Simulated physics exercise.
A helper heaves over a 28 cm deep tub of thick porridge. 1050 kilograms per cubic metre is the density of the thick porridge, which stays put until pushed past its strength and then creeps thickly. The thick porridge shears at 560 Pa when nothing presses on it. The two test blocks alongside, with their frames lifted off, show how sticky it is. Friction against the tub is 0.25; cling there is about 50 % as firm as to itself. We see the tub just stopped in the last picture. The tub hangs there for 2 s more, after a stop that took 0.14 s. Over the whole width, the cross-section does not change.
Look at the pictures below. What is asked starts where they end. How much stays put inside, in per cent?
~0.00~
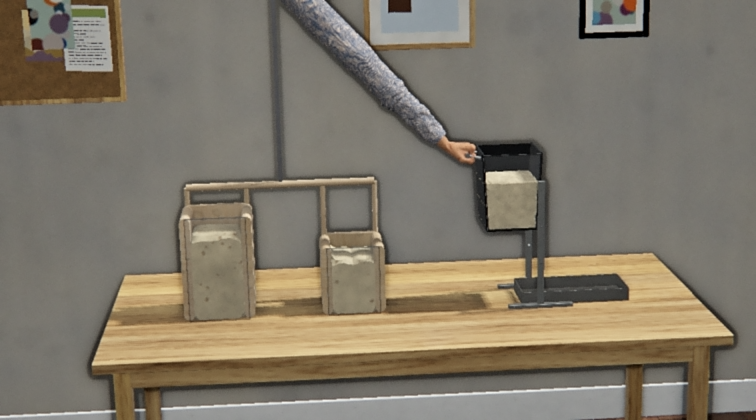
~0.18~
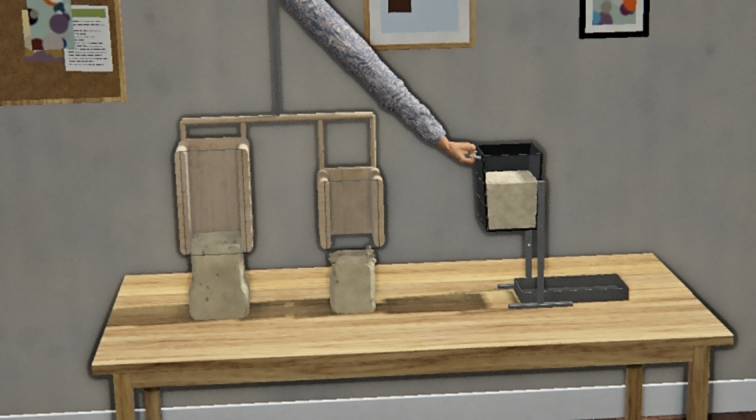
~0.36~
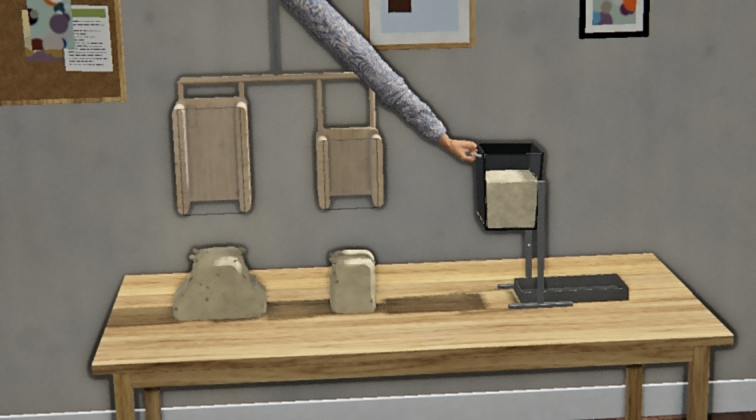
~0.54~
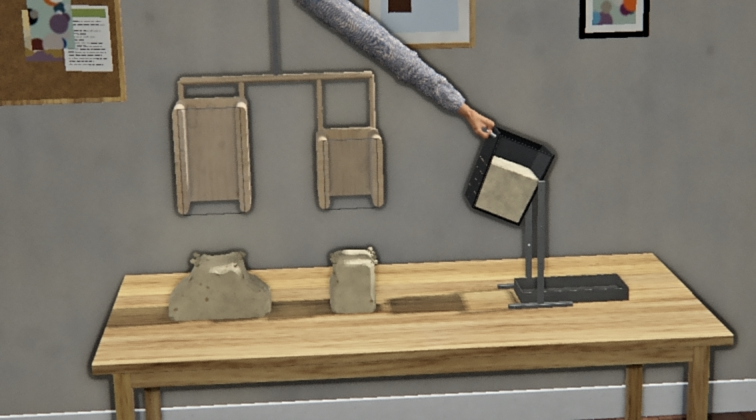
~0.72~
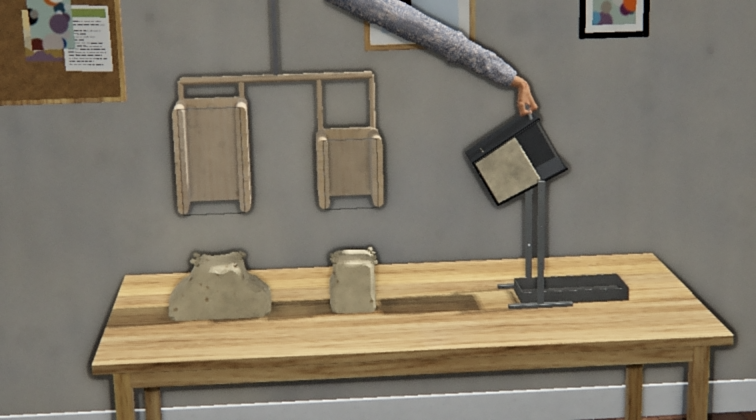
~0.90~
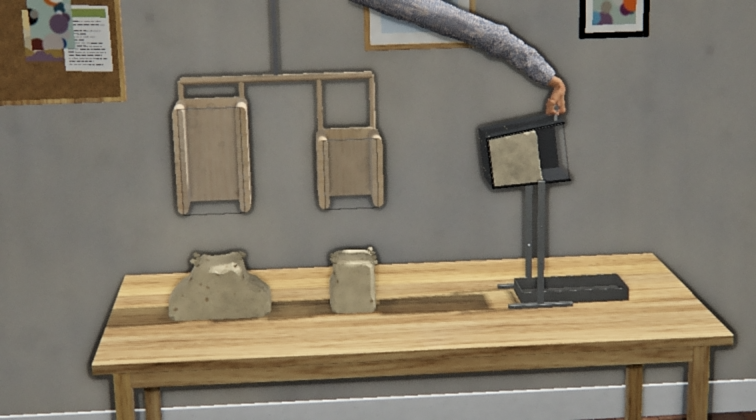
100 %.
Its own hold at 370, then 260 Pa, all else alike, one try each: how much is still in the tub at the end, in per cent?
It'd be some 100 percent the first time and some 100 percent the second.
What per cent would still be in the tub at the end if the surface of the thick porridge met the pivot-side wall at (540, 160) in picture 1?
About 100 %.
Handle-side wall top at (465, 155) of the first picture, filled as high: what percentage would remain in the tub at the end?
Then near 100 % stays in the tub.
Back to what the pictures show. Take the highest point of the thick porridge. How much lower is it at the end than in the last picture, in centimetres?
Roughly 0 cm.
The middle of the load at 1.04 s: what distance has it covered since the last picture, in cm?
Close to 0 centimetres.
By 1.04 s, the tub is at 83 degrees and holds 100 %.
By 1.21 s, the tub is at 83 degrees and holds 100 %.
By 1.38 s, the tub is at 83 degrees and holds 100 %.
By 1.55 s, the tub is at 83 degrees and holds 100 %.
By 2.90 s, at the end, the tub is at 83 degrees and holds 100 %.
